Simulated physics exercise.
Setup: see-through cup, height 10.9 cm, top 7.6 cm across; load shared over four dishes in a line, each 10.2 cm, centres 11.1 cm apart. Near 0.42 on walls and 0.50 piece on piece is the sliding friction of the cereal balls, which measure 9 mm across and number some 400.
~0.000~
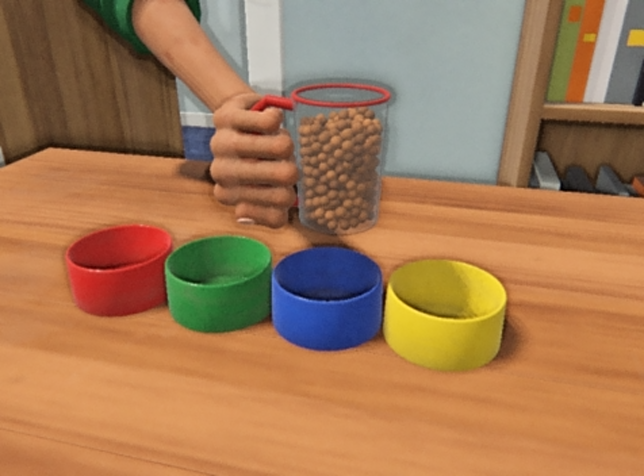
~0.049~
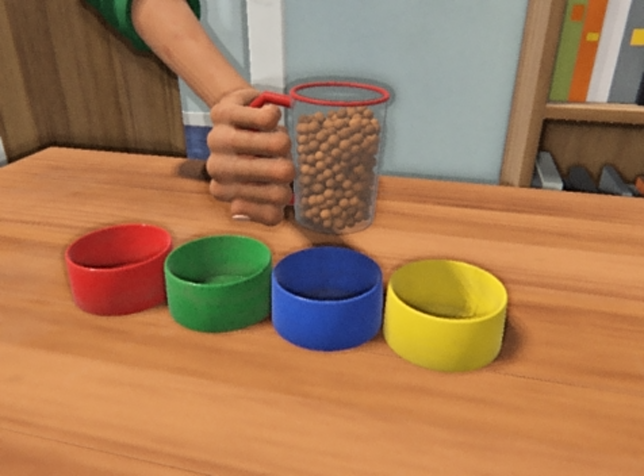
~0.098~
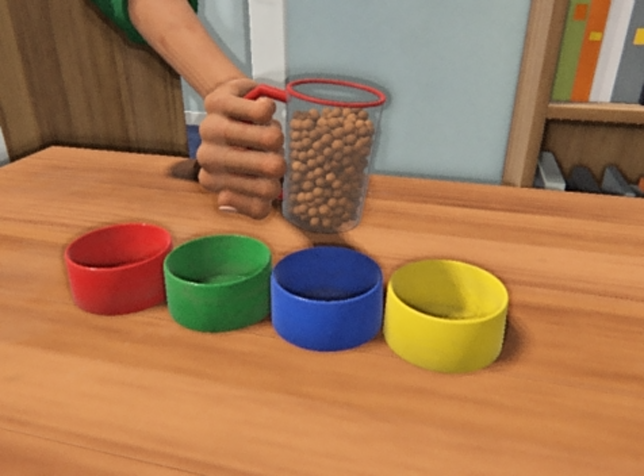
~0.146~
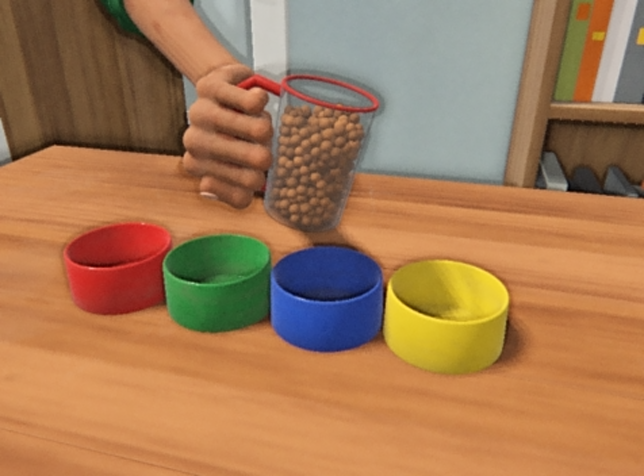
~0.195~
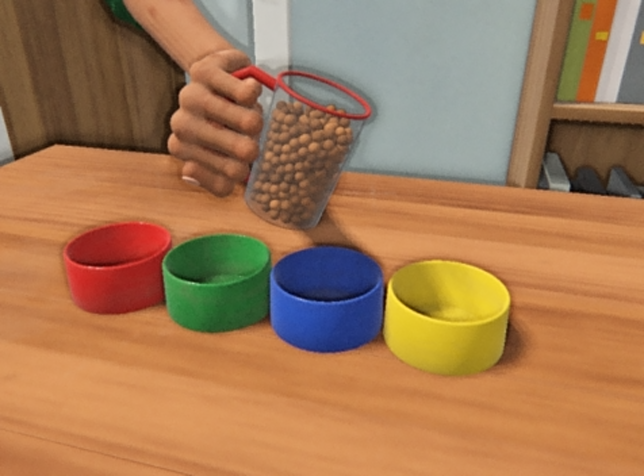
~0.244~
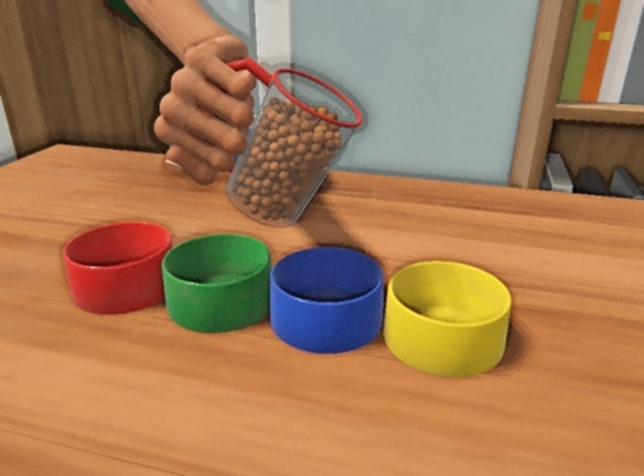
A hand tilts a clear cup of brown balls rightward while shifting it slightly left.
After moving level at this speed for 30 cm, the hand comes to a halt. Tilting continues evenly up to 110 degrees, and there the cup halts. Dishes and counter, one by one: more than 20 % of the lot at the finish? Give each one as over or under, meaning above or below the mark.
Red: Over, blue: Under, green: Over, yellow: Under, counter: Under.
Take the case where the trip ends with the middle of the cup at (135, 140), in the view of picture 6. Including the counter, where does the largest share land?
Result: Biggest portion at green.
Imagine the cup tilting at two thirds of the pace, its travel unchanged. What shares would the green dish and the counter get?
Green 0, counter 0.
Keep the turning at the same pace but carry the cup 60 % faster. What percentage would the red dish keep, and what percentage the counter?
Then the red dish gets 100 and the counter 0.
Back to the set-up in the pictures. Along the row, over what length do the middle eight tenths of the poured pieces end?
It spans roughly 14 centimetres along the row.
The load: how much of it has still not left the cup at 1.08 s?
That would be some 45 per cent.
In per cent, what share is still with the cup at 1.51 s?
My guess is near 20 per cent.
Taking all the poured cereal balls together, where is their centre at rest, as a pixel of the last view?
My guess is close to (164, 278).
After 0.74 s, tilt 105 degrees; cup holds 95 %.
After 1.08 s, tilt 110 degrees; cup holds 45 %, red 5 %, green 40 %.
Then, at 1.51 s, tilt 110 degrees; cup holds 20 %, red 30 %, green 45 %.
At rest (2.8 s), red 50 %, blue 0 %, green 45 %, yellow 0 %, counter 5 %.
